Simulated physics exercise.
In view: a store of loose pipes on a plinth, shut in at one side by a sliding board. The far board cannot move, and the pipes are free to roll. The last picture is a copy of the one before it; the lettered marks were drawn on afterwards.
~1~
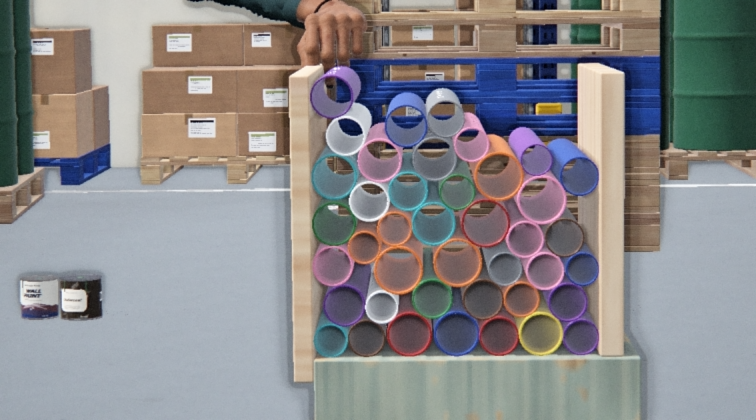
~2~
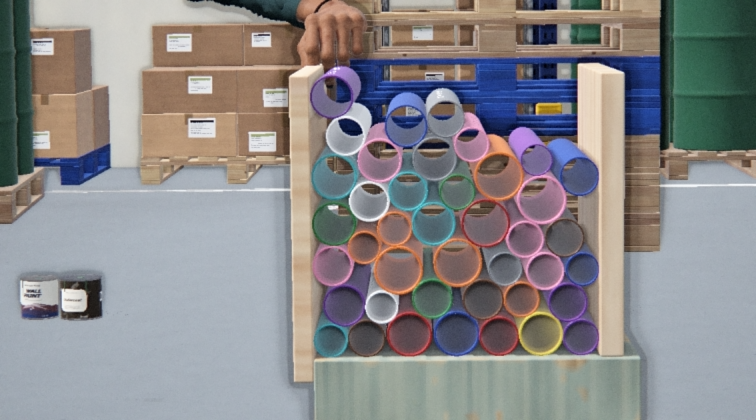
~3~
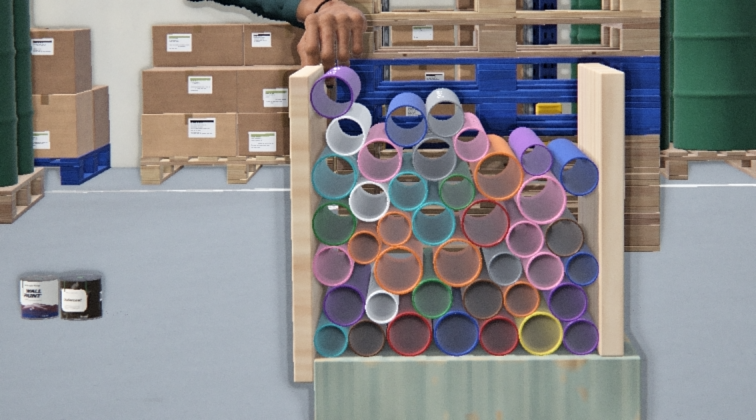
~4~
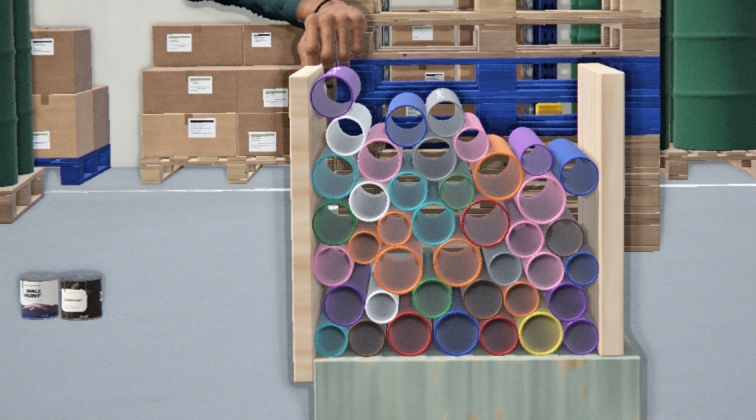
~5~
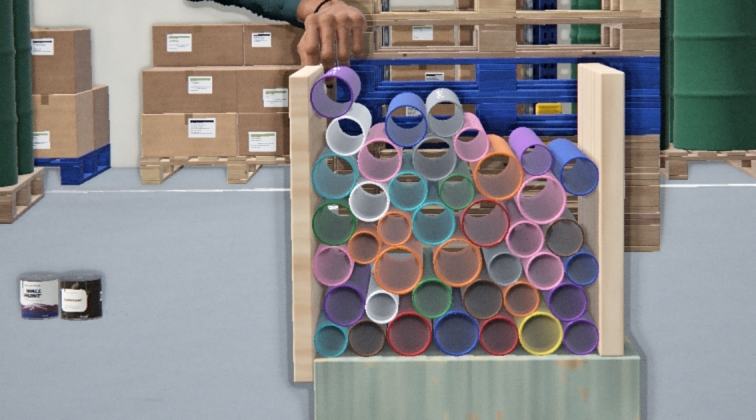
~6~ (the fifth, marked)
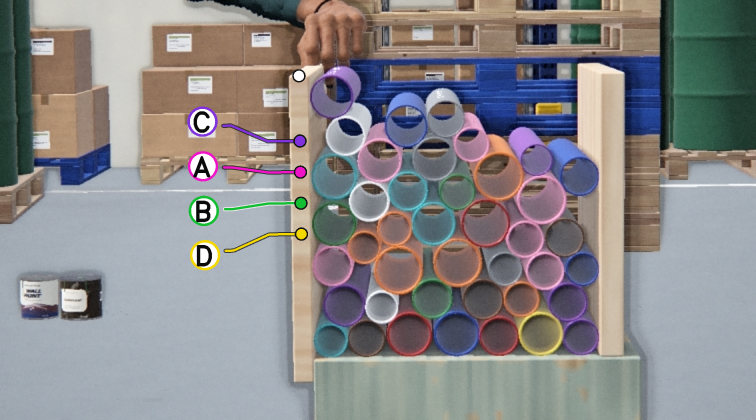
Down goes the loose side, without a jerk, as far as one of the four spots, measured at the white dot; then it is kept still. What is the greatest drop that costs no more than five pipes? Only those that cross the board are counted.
The last mark within the limit is D.
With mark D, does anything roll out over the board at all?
Yes.
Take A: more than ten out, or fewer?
It loses fewer than ten.
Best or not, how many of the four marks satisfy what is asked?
The number is four.
On the marked copy, A at (300, 172); B at (301, 203); C at (300, 141); D at (301, 234); the white dot at (299, 76).
Following D. Soon after the start, top of the board (311, 148).
Later, top of the board (312, 230).
In the end, top of the board (312, 233), three out over the board.
As for the rest, A one out over the board; B one out over the board; C none out over the board.
